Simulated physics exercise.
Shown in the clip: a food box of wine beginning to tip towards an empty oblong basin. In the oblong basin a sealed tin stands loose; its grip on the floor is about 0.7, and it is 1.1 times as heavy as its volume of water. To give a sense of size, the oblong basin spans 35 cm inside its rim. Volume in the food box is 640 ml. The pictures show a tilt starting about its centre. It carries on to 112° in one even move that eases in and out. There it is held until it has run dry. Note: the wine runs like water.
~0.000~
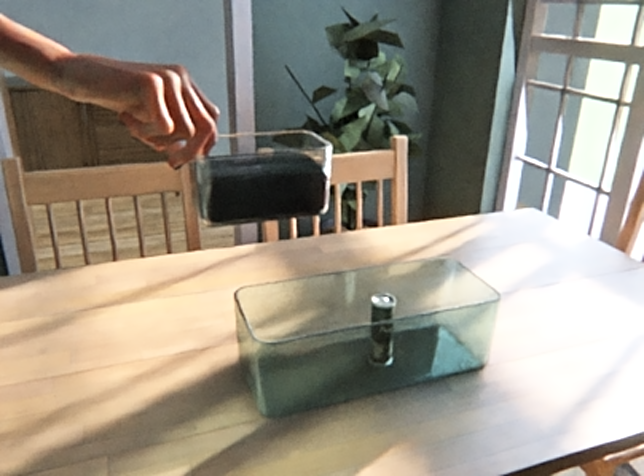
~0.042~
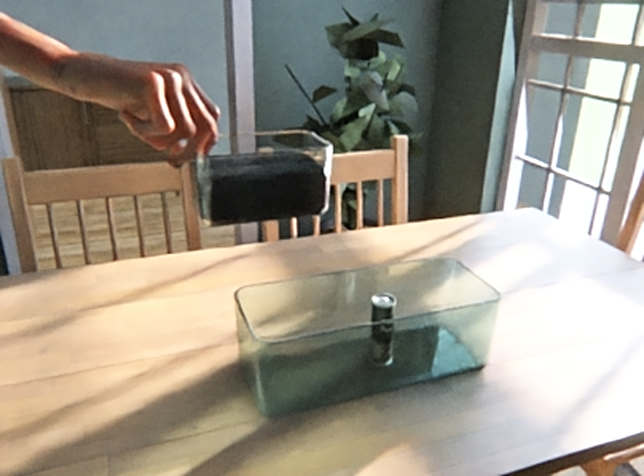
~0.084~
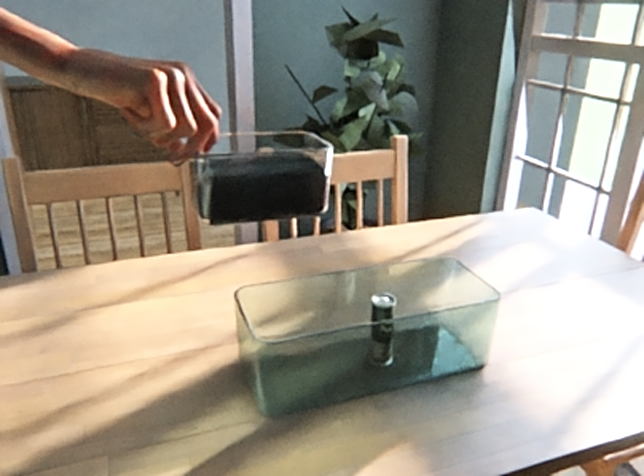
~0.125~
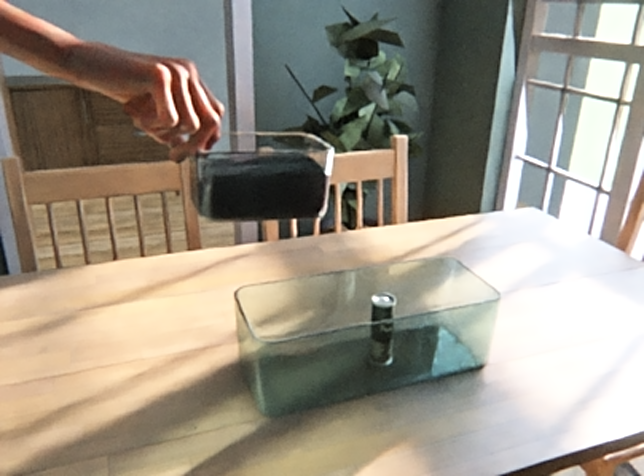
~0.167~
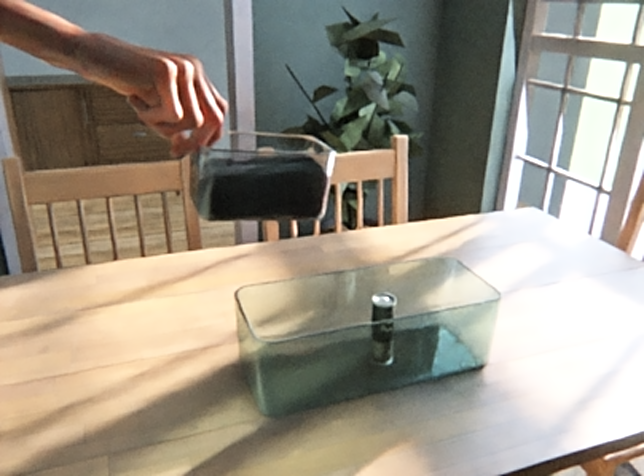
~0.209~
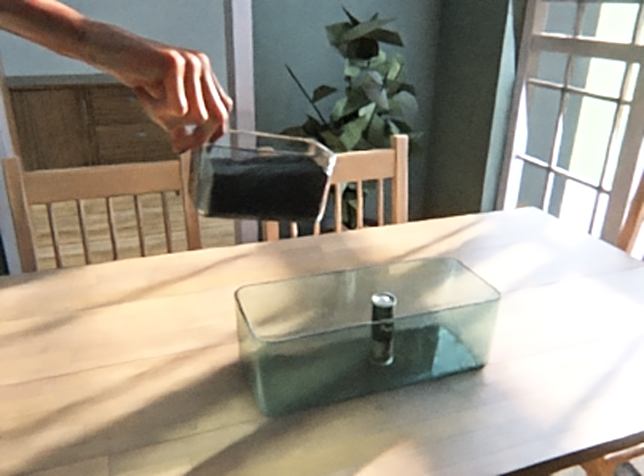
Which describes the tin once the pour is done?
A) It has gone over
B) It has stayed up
It has stayed up (B).
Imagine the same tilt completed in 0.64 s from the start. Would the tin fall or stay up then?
The tin tips over.
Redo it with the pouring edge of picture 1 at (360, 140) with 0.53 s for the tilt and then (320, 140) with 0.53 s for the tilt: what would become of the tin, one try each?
In the first try it remains standing; in the second it remains standing.
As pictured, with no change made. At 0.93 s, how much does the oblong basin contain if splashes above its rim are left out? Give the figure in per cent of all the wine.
Looks like about 78 % of the whole amount.
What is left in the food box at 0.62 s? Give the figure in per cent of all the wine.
Still held: Roughly 58 % of the total.
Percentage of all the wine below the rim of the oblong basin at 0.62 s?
I'd put it near 5 percent.
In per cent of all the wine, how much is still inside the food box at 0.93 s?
I'd estimate some 10 per cent.
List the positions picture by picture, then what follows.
Tilt 0°; pouring edge (321, 140); surface from (195, 171) to (317, 160); the oblong basin's rim runs from (244, 316) to (476, 277); the tin's top is at (384, 303), in the first frame.
Tilt 0°; pouring edge (321, 140); surface from (195, 170) to (317, 160), in the second frame.
Tilt 2°; pouring edge (321, 142); surface from (194, 169) to (317, 161), in the third frame.
Tilt 4°; pouring edge (322, 144); surface from (195, 169) to (317, 161), in the fourth frame.
Tilt 6°; pouring edge (324, 147); surface from (195, 168) to (318, 161), in the fifth frame.
Tilt 10°; pouring edge (325, 150); surface from (195, 168) to (318, 162), in the sixth frame.
By 0.62 s the tilt is 68° and 57 per cent is still to pour; the tin stands where it began.
By 0.93 s the tilt is 106° and 10 per cent is still to pour; the tin stands where it began.
By 1.25 s the tilt is 112° and 0 per cent is still to pour; the tin stands where it began.
By 1.59 s the tilt is 112° and 0 per cent is still to pour; the tin stands where it began.
At rest the tin stands where it began.
